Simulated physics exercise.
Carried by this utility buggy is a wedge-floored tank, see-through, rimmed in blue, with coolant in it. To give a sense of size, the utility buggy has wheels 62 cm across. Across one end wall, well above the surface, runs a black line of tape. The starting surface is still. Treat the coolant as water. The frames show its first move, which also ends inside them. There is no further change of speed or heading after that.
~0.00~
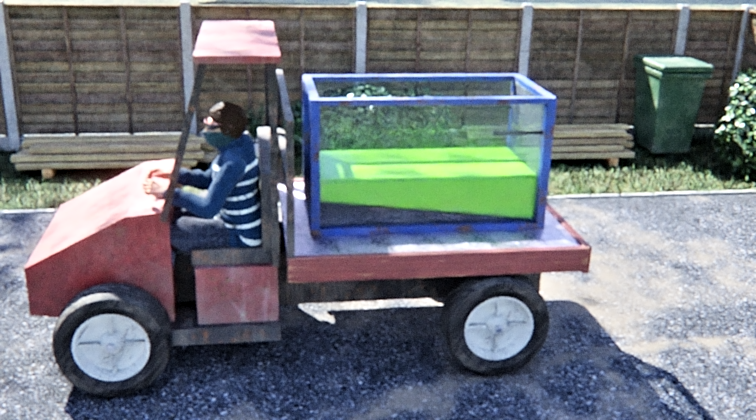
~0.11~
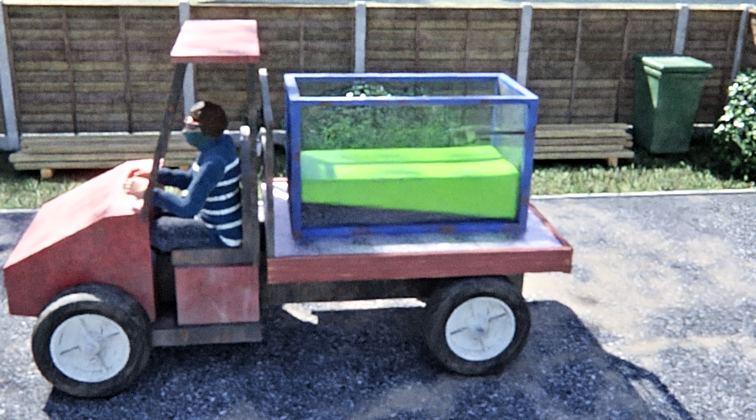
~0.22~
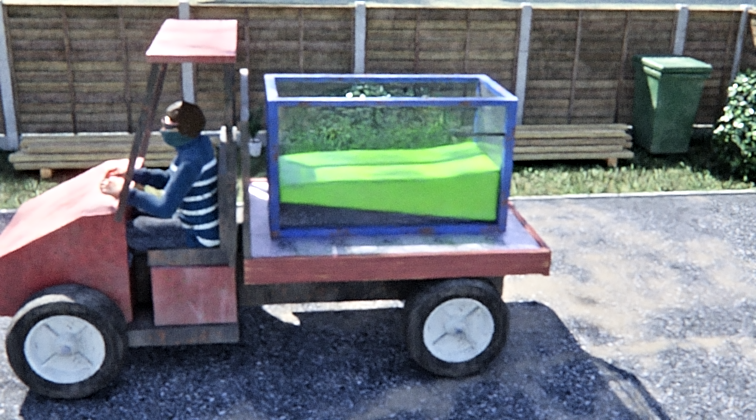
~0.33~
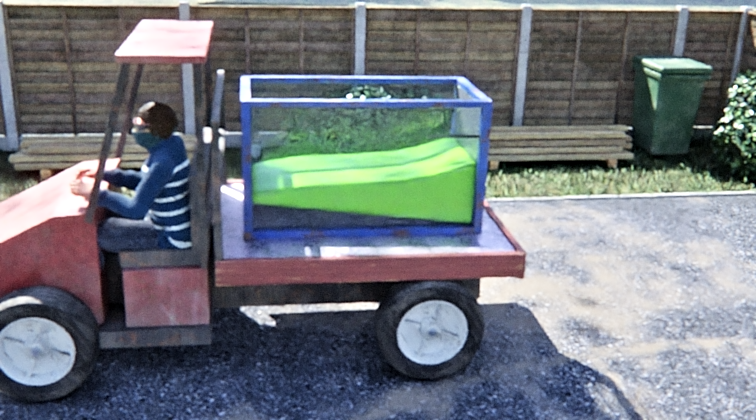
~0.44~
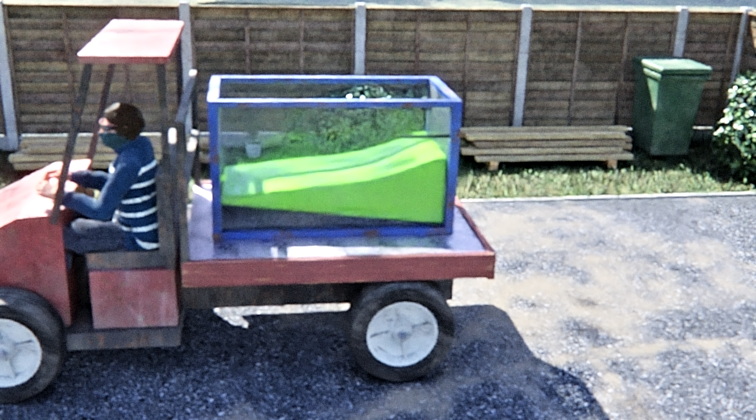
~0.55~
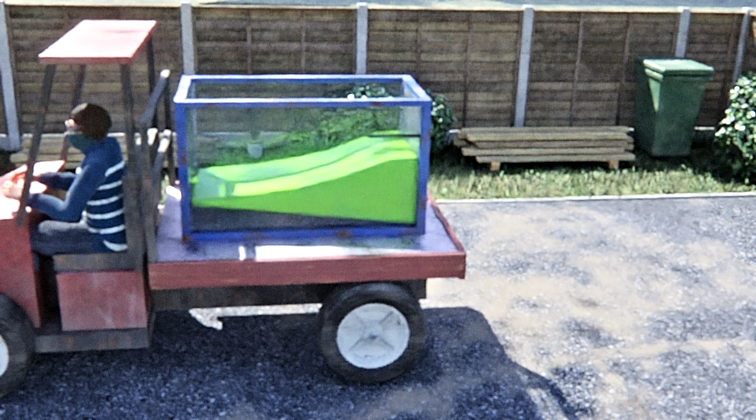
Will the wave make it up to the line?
No.
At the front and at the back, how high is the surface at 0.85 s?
About 20 cm in front and 34 cm behind.
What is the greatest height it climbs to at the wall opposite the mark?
66 cm.
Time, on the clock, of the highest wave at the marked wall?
2.5 s.
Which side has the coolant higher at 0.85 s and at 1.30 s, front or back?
Higher at the rear side, then higher at the forward side.
By 0.85 s the surface is 19 cm up at the front and 34 cm at the back; nothing has left.
By 1.30 s the surface is 40 cm up at the front and 26 cm at the back; nothing has left.
By 1.75 s the surface is 36 cm up at the front and 22 cm at the back; nothing has left.
By 3.54 s the waves are smaller; the highest at the back wall was 51 cm, at 2.50 s, against a line at 55 cm.
